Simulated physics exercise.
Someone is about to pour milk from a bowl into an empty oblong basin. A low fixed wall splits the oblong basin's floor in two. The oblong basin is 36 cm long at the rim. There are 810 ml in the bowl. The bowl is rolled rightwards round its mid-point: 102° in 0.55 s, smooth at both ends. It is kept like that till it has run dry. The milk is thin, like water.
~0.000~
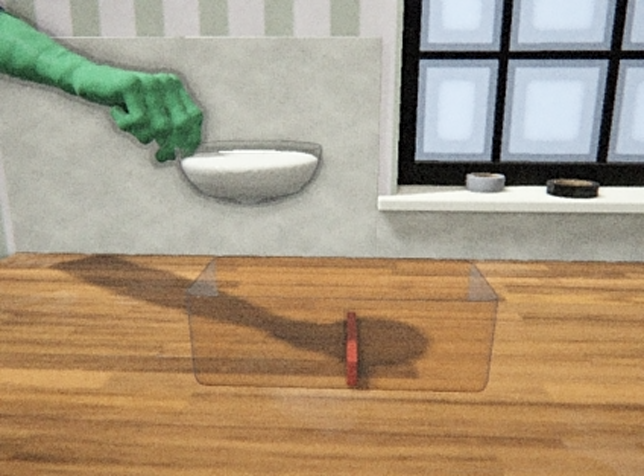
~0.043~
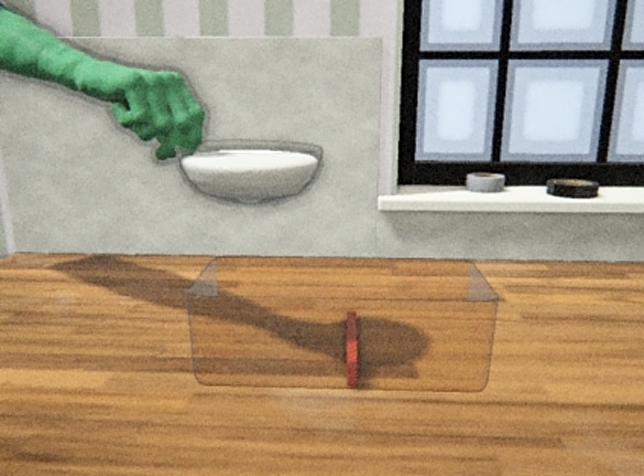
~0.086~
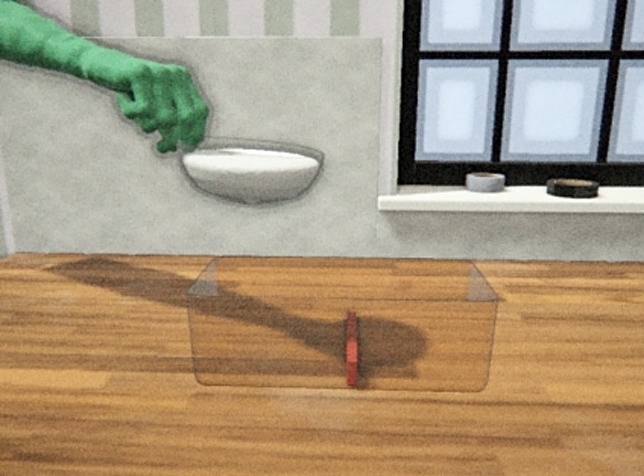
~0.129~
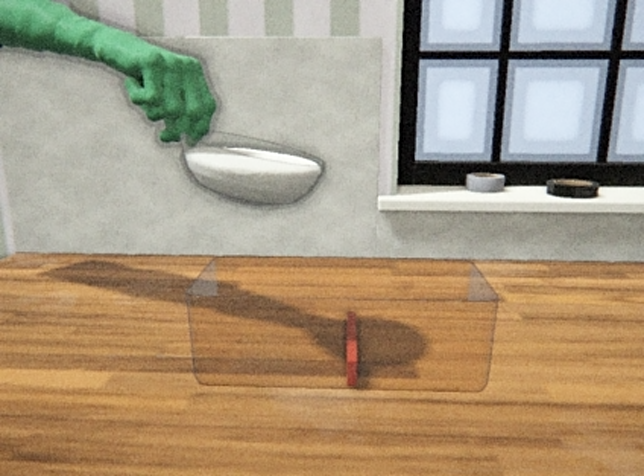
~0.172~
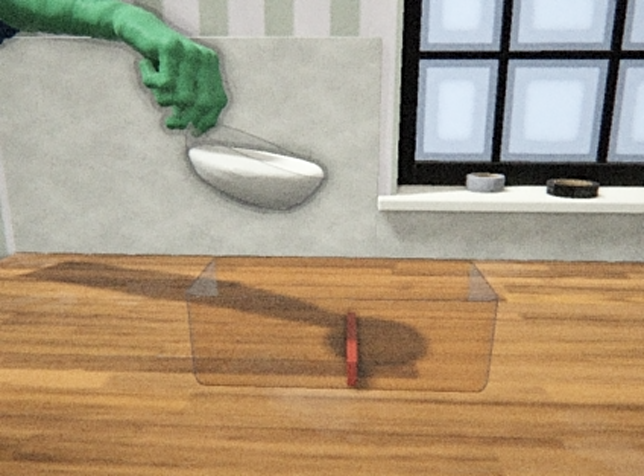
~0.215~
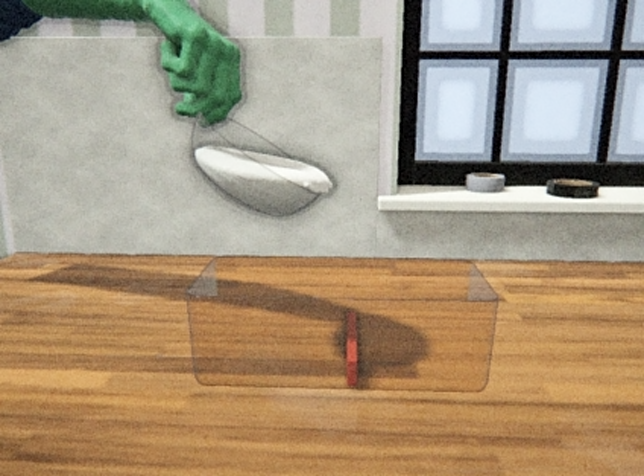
A green hand tilts a bowl of milk rightwards above a clear oblong basin.
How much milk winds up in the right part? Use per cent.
The far part has some 48 per cent.
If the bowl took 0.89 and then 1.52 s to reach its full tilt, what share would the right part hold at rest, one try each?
In turn about 60 and 70 per cent.
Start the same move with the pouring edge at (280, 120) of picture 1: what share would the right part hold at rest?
In that case some 20 per cent.
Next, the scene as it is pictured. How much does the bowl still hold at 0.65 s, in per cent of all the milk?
About 0 per cent.
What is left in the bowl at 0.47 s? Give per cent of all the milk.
About 5 per cent.
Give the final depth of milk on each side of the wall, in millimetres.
Some 14 mm on the left and 16 mm on the right.
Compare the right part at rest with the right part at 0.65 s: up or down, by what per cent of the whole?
The share moves down, by some 2 per cent.
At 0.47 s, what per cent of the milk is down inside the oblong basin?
Some 64 per cent.
By 0.47 s the tilt is 96° and 5 per cent is still to pour, 20 is left of the wall and 43 right of it.
By 0.65 s the tilt is 102° and 0 per cent is still to pour, 39 is left of the wall and 50 right of it.
By 0.84 s the tilt is 102° and 0 per cent is still to pour, 43 is left of the wall and 51 right of it.
By 1.05 s the tilt is 102° and 0 per cent is still to pour, 47 is left of the wall and 49 right of it.
At rest 48 per cent lies left of the wall, 48 right of it and 3 outside.
